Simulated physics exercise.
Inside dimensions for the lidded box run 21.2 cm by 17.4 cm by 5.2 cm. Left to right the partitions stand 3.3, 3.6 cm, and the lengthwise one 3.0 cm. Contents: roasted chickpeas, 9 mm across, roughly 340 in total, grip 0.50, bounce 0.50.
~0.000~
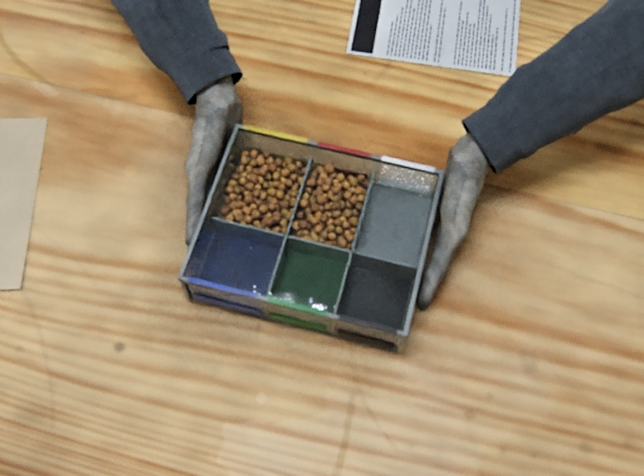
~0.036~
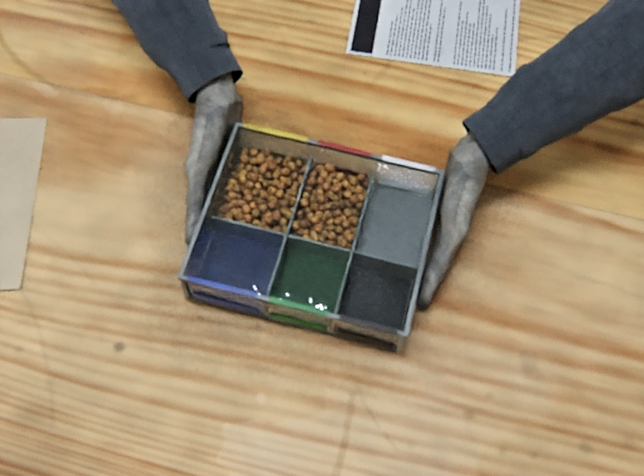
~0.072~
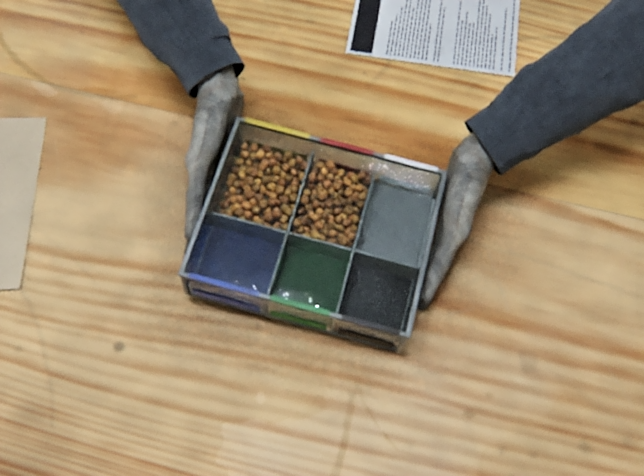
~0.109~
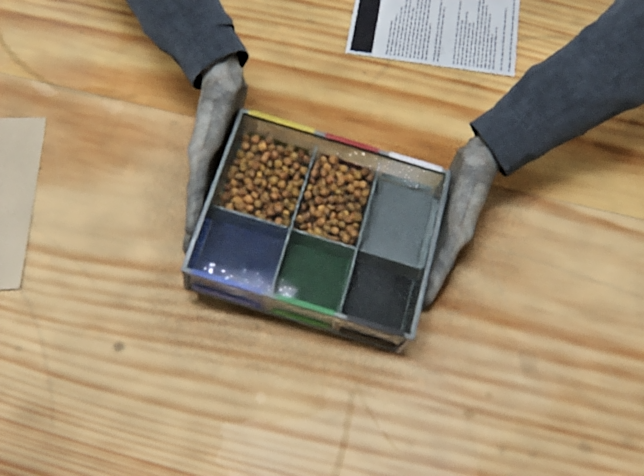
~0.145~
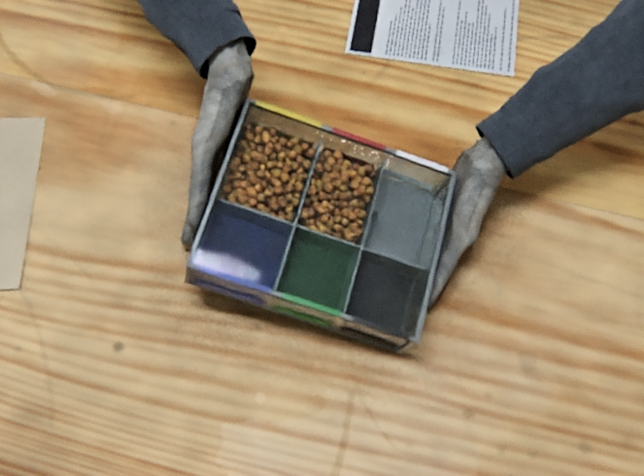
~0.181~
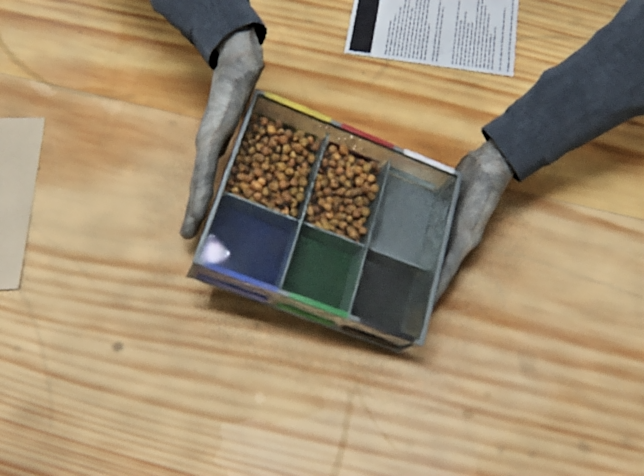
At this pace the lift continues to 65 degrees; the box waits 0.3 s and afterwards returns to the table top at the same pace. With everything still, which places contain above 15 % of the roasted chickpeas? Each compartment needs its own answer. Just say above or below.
As I see it, red: Clears the bar, blue: Does not clear the bar, green: Does not clear the bar, yellow: Clears the bar, white: Does not clear the bar, black: Does not clear the bar.
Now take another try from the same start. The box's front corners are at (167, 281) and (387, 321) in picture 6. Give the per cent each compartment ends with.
Red 40, blue 10, green 0, yellow 50, white 0, black 0.
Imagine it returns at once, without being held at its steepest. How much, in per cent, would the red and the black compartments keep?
In that case red 50, black 0.
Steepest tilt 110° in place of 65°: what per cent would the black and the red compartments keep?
In per cent, black 25 and red 40.
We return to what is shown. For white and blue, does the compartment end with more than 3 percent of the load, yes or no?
With white that holds, while with blue that fails.
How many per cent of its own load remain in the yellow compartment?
My estimate is roughly 70 percent.
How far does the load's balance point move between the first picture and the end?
It moves around 4.0 centimetres.
After 0.72 s, tilt 65 degrees; red 50 %, green 5 %, yellow 40 %, white 5 %.
After 1.09 s, tilt 36 degrees; red 45 %, green 5 %, yellow 35 %, white 10 %, black 5 %.
After 1.54 s, tilt 0 degrees; red 45 %, green 5 %, yellow 35 %, white 10 %, black 5 %.
By 2.0 s all is still; red 45 %, blue 0 %, green 5 %, yellow 35 %, white 10 %, black 5 %.
